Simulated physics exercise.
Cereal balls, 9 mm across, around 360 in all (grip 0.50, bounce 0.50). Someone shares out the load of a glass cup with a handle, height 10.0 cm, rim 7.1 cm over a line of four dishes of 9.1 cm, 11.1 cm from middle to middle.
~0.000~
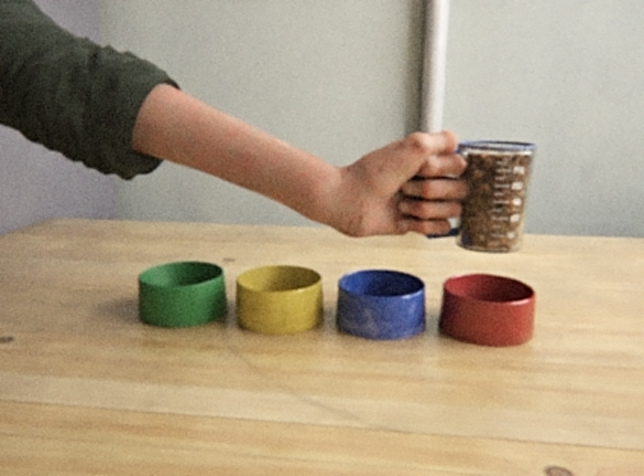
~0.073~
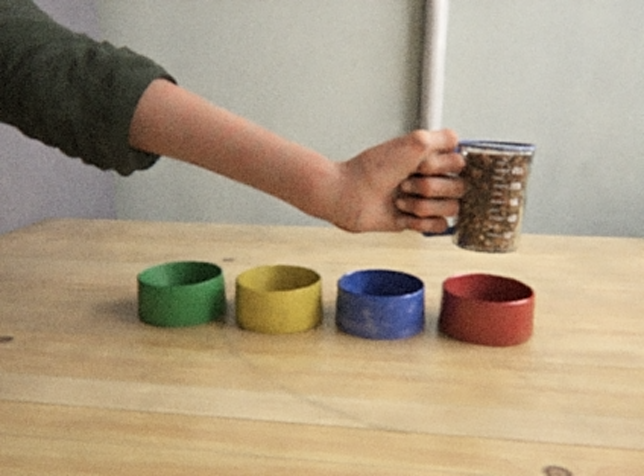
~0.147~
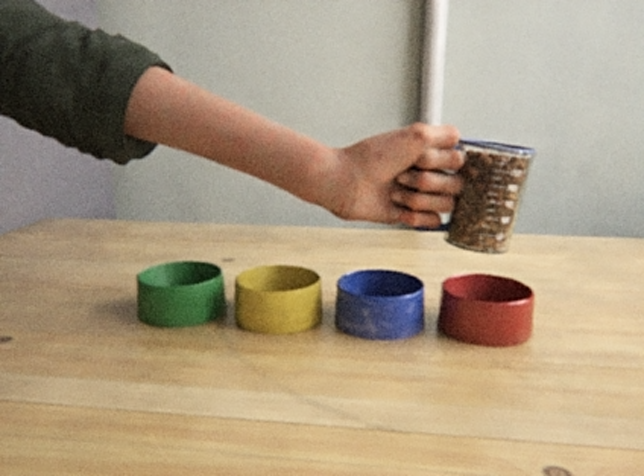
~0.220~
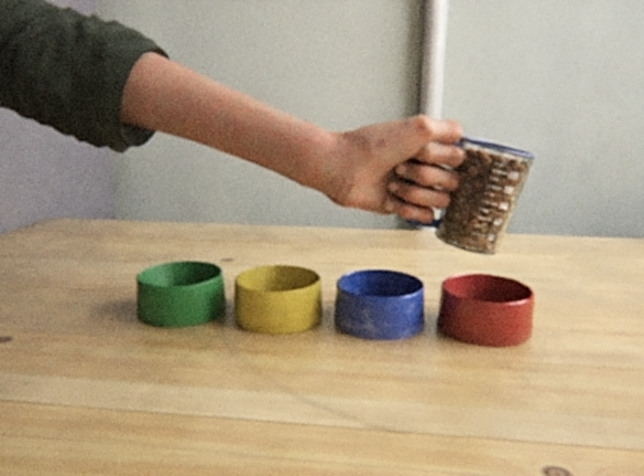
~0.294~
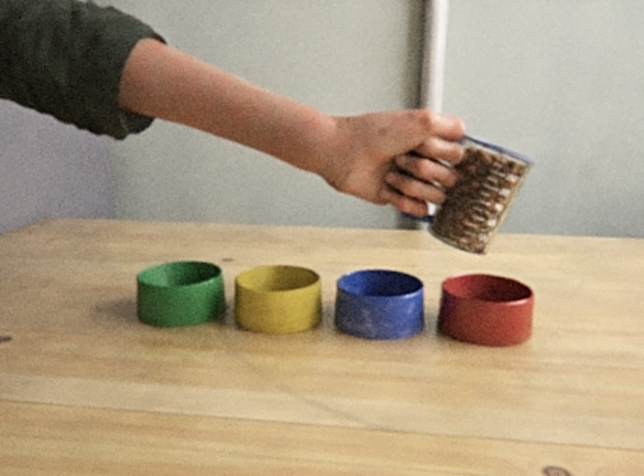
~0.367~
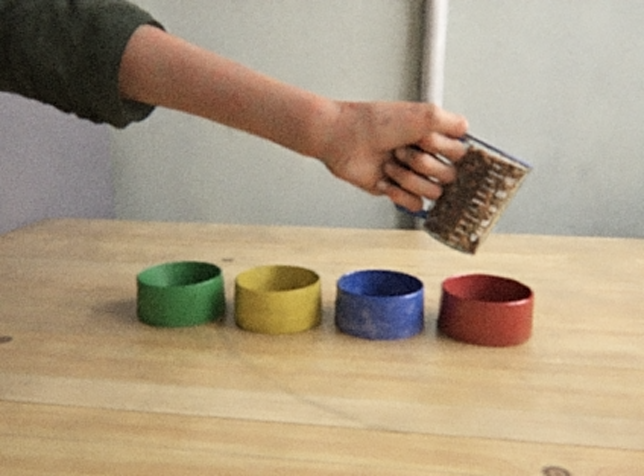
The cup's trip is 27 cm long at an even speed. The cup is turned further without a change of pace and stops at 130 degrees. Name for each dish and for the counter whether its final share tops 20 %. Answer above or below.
Red: Above, blue: Below, green: Below, yellow: Below, counter: Above.
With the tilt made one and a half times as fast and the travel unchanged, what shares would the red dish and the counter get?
In that case red 90, counter 10.
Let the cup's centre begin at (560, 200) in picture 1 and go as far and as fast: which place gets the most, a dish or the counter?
Most goes to: Red.
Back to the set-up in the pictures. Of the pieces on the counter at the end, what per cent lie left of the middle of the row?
About 0 per cent.
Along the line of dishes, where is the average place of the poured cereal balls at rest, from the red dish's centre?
About 2 cm to its left.
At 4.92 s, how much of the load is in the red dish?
Some 65 per cent.
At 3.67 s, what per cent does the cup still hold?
Roughly 0 per cent.
After 2.35 s, tilt 130 degrees; cup holds 0 %, red 65 %.
Then, at 3.67 s, tilt 130 degrees; cup holds 0 %, red 65 %.
Then, at 4.92 s, tilt 130 degrees; cup holds 0 %, red 65 %.
By 5.2 s all is still; red 65 %, blue 5 %, green 0 %, yellow 0 %, counter 35 %.
